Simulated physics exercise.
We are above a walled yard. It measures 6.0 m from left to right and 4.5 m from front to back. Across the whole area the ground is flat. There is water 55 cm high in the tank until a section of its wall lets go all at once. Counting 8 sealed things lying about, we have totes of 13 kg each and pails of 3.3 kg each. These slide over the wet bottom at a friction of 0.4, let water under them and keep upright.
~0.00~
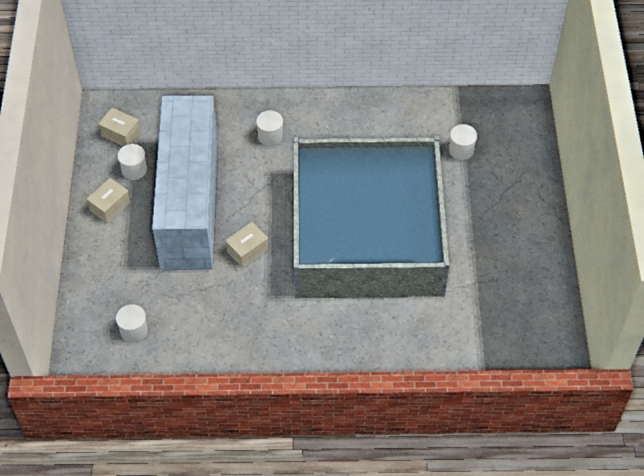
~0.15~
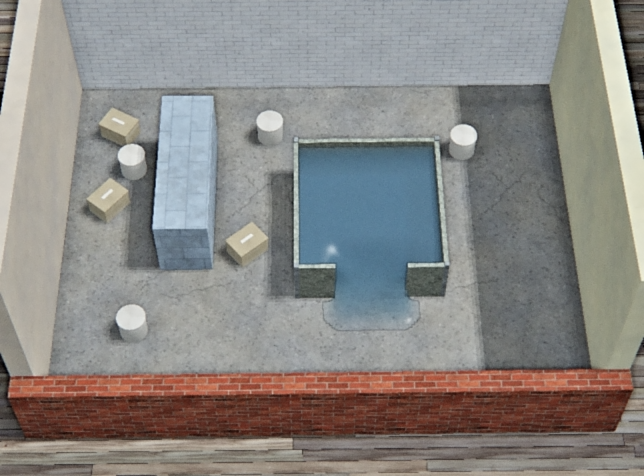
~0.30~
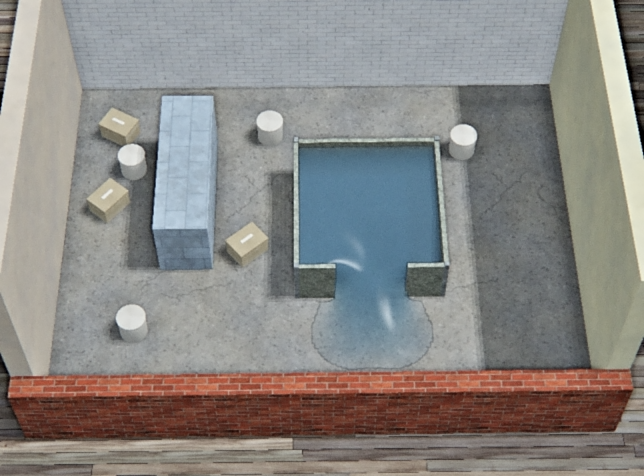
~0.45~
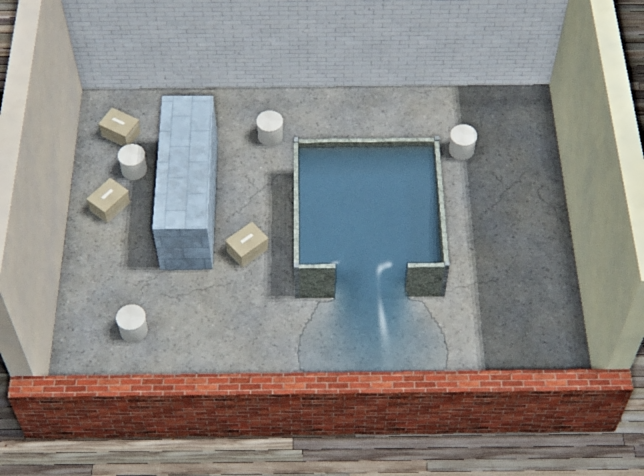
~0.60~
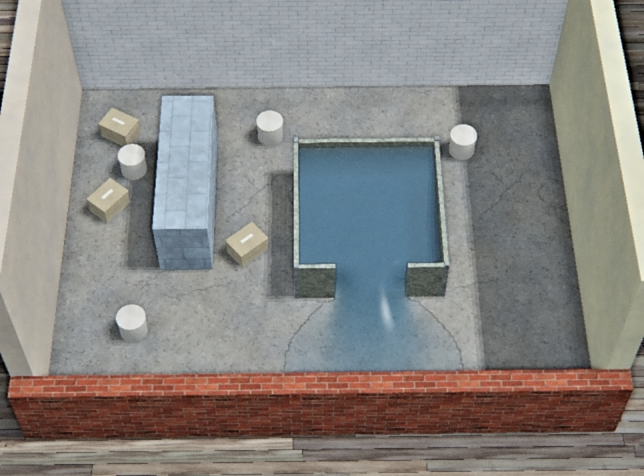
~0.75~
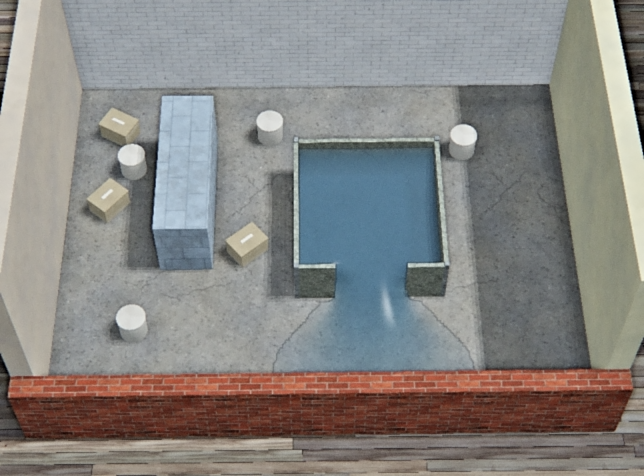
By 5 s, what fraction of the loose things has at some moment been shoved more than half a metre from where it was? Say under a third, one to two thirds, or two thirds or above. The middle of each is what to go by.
Expect the count to work out shy of one third.
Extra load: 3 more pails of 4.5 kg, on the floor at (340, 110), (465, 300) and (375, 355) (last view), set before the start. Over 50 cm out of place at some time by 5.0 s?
Outcome: Stays within first, stays within next, breaks the threshold last.
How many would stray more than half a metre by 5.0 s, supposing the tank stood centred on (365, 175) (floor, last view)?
Count: 2.
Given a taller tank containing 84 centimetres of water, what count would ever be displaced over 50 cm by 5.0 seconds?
Then 5.
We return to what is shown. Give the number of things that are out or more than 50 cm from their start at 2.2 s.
At that time I count 0.
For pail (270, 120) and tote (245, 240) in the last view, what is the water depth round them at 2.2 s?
Some 0 cm at the first, some 0 cm at the second.
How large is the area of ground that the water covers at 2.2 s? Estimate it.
Flooded: Near 11.0 m2.
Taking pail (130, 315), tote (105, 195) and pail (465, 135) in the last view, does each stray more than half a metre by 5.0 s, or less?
Well, in turn that's topping it, not reaching it, topping it.
After 1.1 s 0 of 8 are over 50 cm from their spots; 0 afloat.
After 2.2 s 0 of 8 are over 50 cm from their spots; 0 afloat.
After 3.5 s 1 of 8 are over 50 cm from their spots; 1 afloat.
After 5.0 s 2 of 8 are over 50 cm from their spots, and 2 have been at some point; 3 afloat.
